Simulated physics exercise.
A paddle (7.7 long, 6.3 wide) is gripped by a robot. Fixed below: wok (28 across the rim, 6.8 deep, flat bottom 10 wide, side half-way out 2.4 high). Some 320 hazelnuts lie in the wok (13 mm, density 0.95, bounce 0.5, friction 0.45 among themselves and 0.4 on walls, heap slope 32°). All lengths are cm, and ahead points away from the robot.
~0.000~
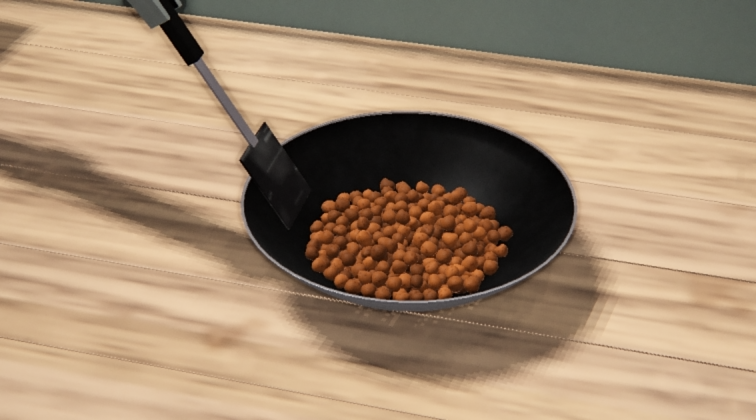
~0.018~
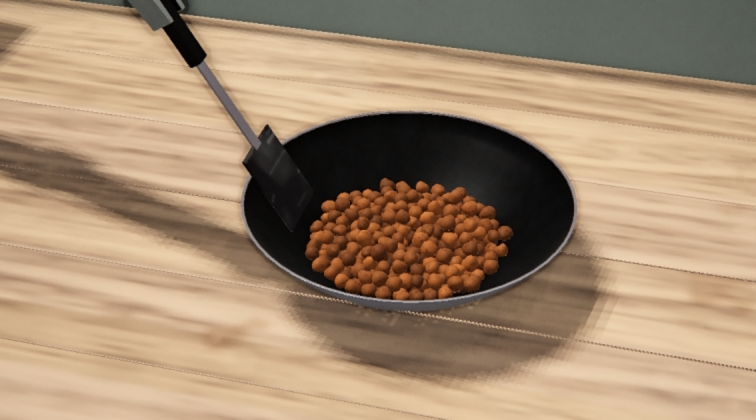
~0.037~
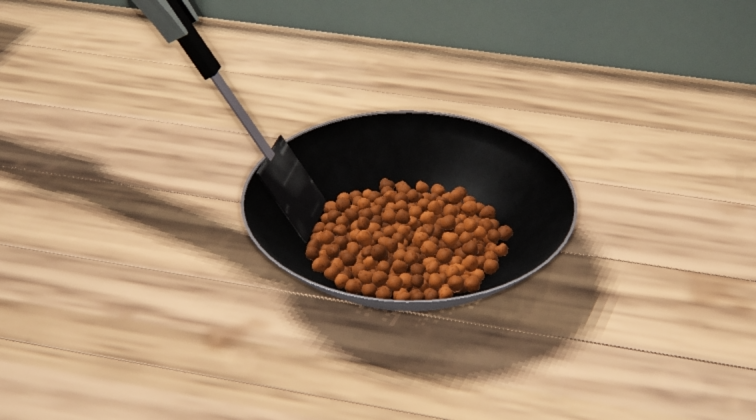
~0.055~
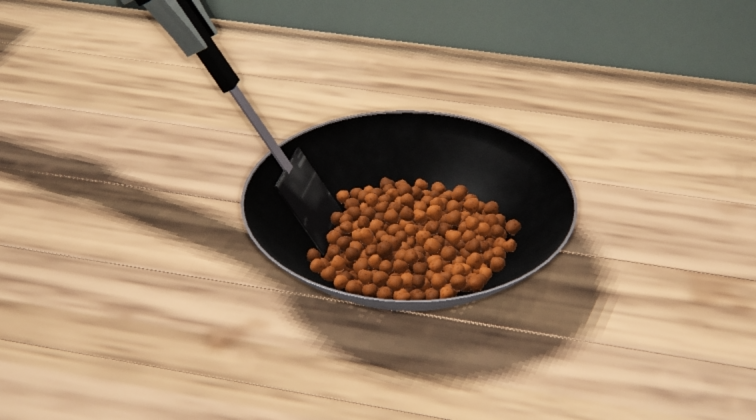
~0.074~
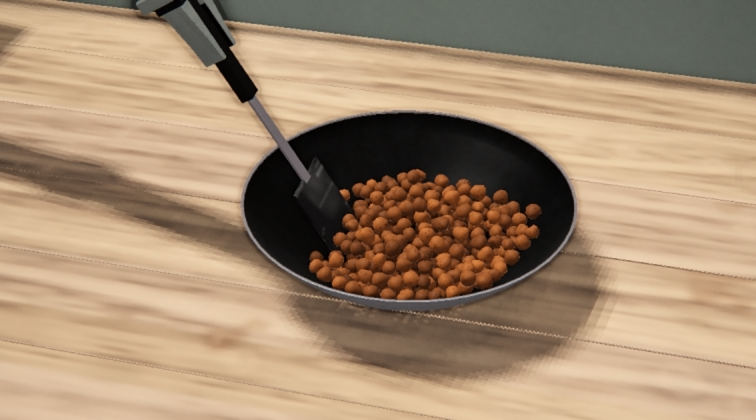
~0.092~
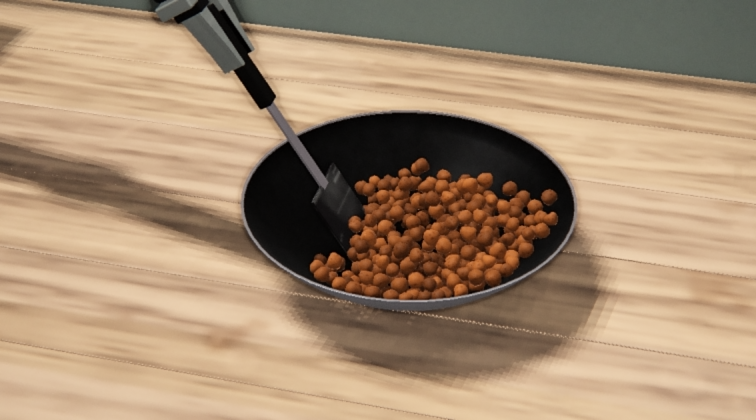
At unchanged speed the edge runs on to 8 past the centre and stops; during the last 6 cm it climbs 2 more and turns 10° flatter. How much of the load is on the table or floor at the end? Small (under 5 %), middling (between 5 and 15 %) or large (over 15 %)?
Answer: Large; over 15 % of the hazelnuts finish on the table or floor.
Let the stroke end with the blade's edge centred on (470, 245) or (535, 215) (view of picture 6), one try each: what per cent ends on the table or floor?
About 5 and 35 per cent.
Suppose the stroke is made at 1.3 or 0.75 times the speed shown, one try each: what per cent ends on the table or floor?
Some 30 and 10 per cent.
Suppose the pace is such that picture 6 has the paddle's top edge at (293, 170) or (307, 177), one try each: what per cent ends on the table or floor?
Some 5 and 10 per cent.
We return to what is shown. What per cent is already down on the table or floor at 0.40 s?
Roughly 15 per cent.
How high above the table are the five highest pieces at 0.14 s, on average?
Roughly 8 cm.
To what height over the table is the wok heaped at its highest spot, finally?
About 7.0 cm.
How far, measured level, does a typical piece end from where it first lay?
Some 5 cm.
After 0.14 s, sloping 58°, highest piece 9 above the table; 323 in the wok, 2 on the blade or in flight.
After 0.18 s, sloping 54°, highest piece 9 above the table; 319 in the wok, 6 on the blade or in flight.
After 0.40 s, sloping 48°, highest piece 8 above the table; 260 in the wok, 46 on the table or floor, 19 on the blade or in flight.
After 1.45 s, sloping 48°, highest piece 8 above the table; 259 in the wok, 66 on the table or floor.
At rest, 259 in the wok, 66 on the table or floor. That is 20 % on the table or floor.
